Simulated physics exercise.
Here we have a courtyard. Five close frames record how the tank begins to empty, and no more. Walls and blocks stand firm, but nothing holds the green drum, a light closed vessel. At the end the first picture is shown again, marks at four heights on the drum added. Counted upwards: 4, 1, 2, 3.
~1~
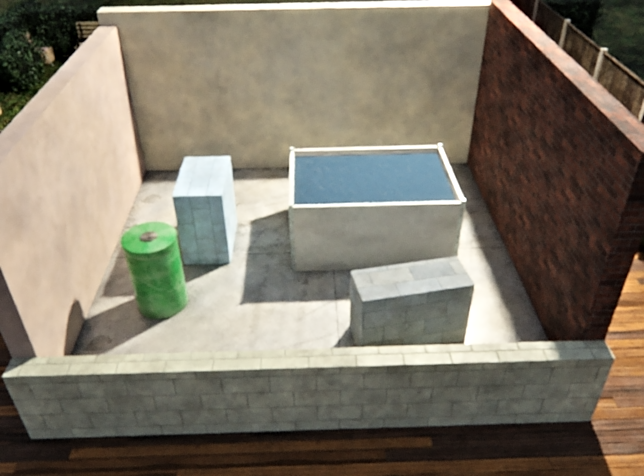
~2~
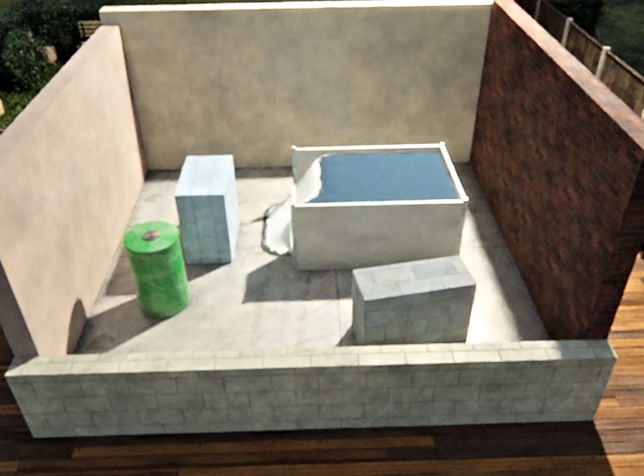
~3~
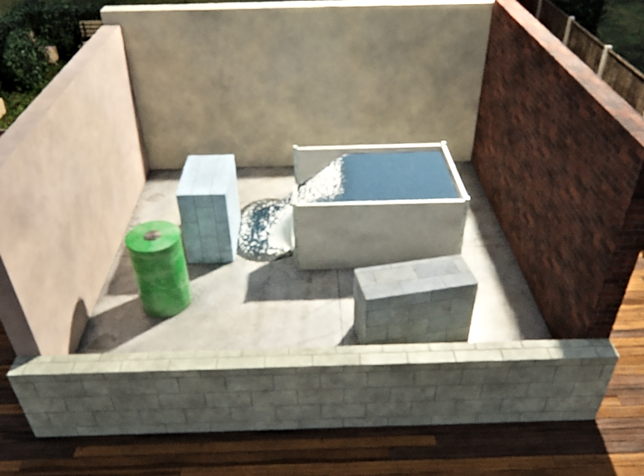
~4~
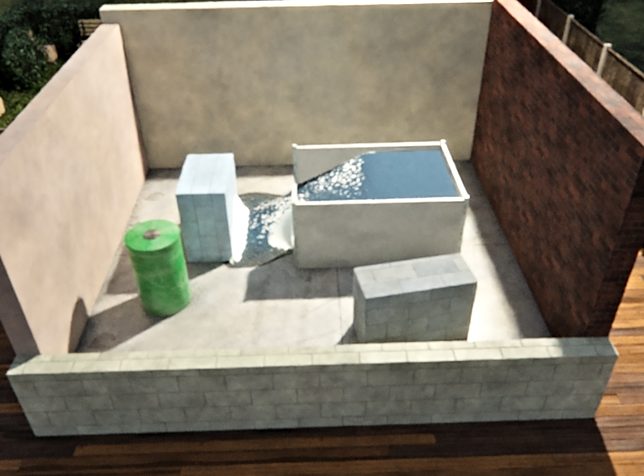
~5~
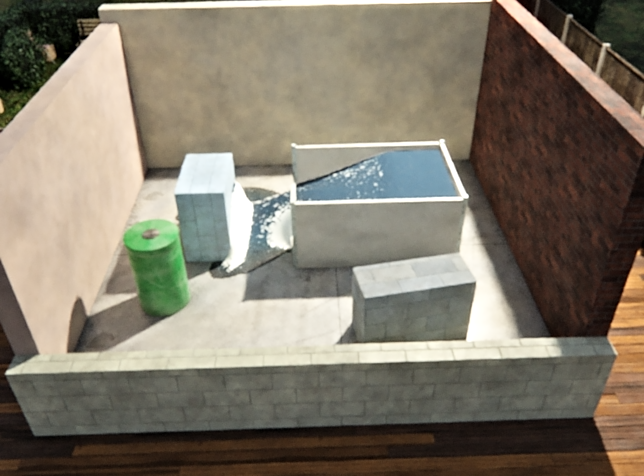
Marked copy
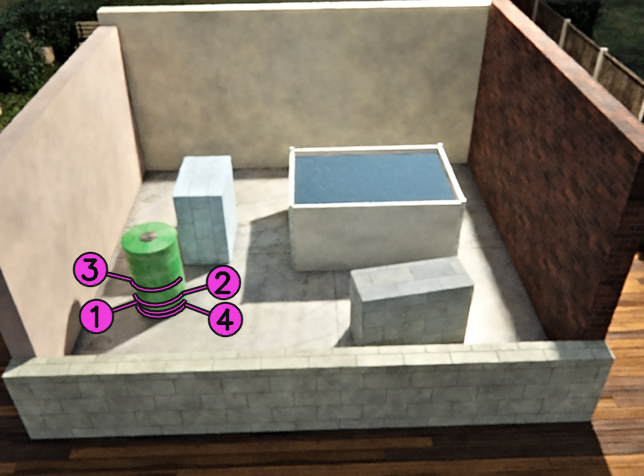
Water pouring from the left side of a raised tank, spreading across a walled courtyard floor around a pale block near a green drum.
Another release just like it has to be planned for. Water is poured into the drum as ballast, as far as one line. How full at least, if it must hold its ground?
Go for 3.
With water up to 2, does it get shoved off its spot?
Yes.
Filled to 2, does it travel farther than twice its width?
No, less.
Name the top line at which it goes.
It is 2.
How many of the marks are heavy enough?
One.
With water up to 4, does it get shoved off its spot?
Yes.
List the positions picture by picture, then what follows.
The first picture shows lid of the green drum at (149, 236); tank full, its middle at (371, 179).
In the second picture, 2 % of the ground wet, in view closest to the drum at (269, 242).
In the third picture, 5 % of the ground wet, in view closest to the drum at (270, 251).
In the fourth picture, 7 % of the ground wet, in view closest to the drum at (244, 261).
The fifth picture shows lid of the green drum at (151, 234); 9 % of the ground wet, in view closest to the drum at (221, 270).
On the marked copy, 1 at (157, 313); 2 at (155, 305); 3 at (152, 290); 4 at (158, 316); from the bottom up 4, 1, 2, 3.
For line 1, it is pushed about 5 times its own width away.
For line 2, it is pushed about half its own width away.
For line 3, it does not move.
For line 4, it is pushed about 6 times its own width away.
